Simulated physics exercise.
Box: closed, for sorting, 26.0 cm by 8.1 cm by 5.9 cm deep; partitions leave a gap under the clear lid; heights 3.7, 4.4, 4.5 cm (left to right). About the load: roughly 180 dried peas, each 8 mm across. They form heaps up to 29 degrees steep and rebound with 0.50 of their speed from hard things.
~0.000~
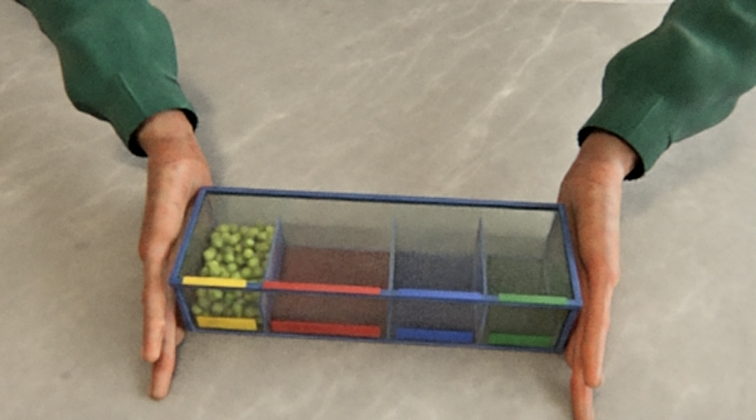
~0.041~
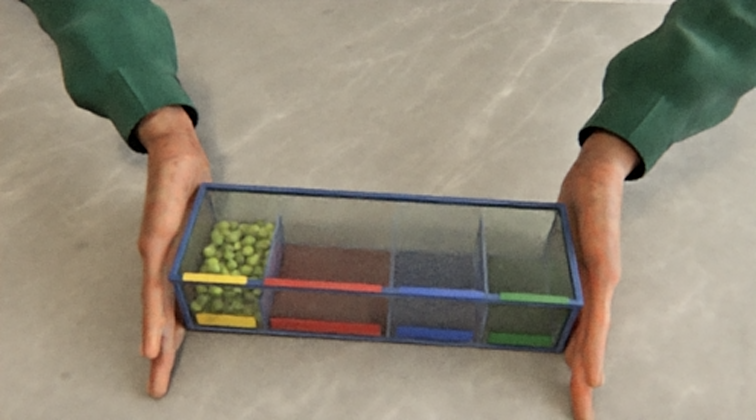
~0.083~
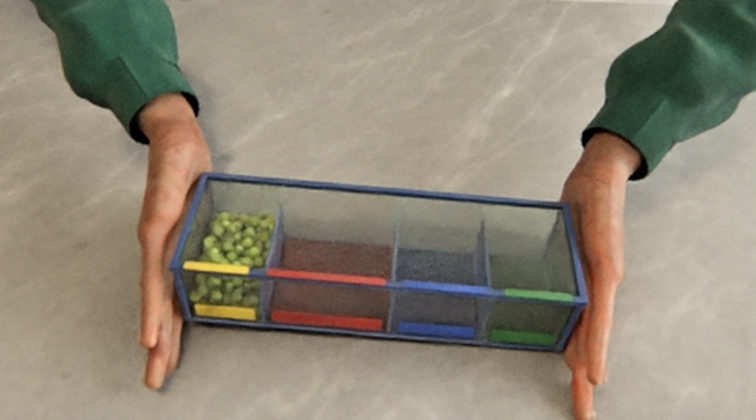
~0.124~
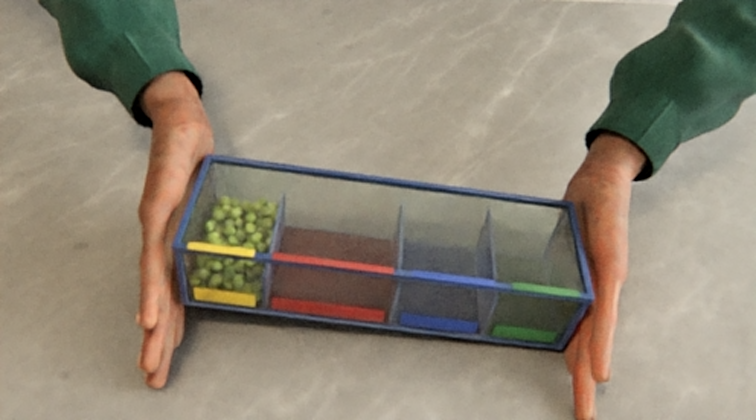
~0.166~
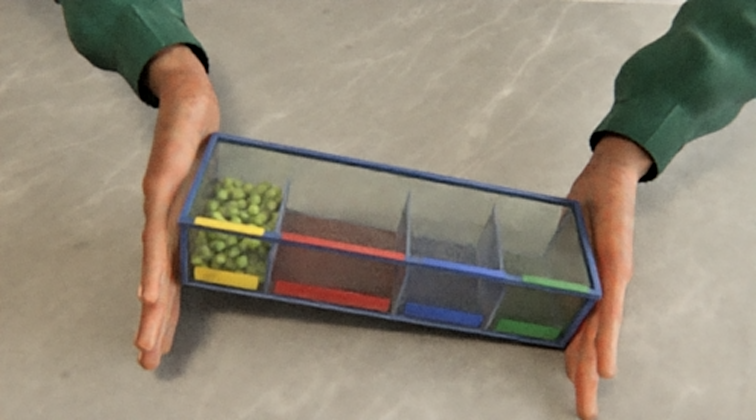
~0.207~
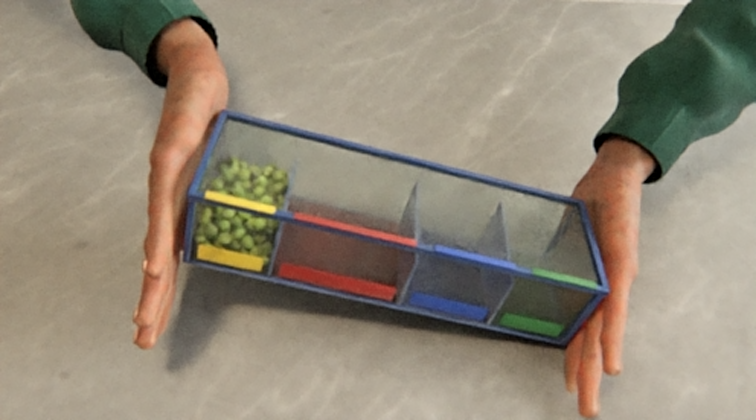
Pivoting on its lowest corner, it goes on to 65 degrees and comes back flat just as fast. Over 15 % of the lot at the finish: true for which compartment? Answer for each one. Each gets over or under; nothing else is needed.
Red ends over. Blue ends under. Green ends under. Yellow ends over.
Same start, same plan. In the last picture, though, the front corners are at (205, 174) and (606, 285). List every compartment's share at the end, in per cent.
Red = 35 %, blue = 0 %, green = 0 %, yellow = 65 %.
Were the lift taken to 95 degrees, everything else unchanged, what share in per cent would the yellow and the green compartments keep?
In per cent, yellow 25 and green 15.
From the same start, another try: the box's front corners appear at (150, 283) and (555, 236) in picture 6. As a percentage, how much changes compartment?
About 0 %.
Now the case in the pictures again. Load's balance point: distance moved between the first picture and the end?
3.5 cm or thereabouts.
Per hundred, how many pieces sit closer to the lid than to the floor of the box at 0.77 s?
Close to 30 in a hundred.
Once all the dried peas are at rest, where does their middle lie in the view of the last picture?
(261, 265).
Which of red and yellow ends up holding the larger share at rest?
Go with yellow, that one ends with more.
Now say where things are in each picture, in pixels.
In the first frame, box tilt 0 degrees, front corners at (176, 280) and (574, 302); yellow 100 %.
In the second frame, box tilt 1 degrees, front corners at (176, 277) and (576, 301).
In the third frame, box tilt 3 degrees, front corners at (177, 265) and (579, 299), lowest corner right back.
In the fourth frame, box tilt 7 degrees, front corners at (180, 245) and (586, 296), lowest corner right back.
In the fifth frame, box tilt 11 degrees, front corners at (186, 220) and (594, 292), lowest corner right back.
In the sixth frame, box tilt 16 degrees, front corners at (196, 194) and (601, 288), lowest corner right back; yellow 100 %. The box's pace is about 110 degrees a second.
After 0.77 s, tilt 64 degrees; red 10 %, yellow 90 %.
After 1.14 s, tilt 27 degrees; red 25 %, blue 5 %, yellow 70 %.
After 1.60 s, tilt 0 degrees; red 25 %, blue 5 %, yellow 70 %.
By 2.2 s all is still; red 25 %, blue 5 %, green 0 %, yellow 70 %.
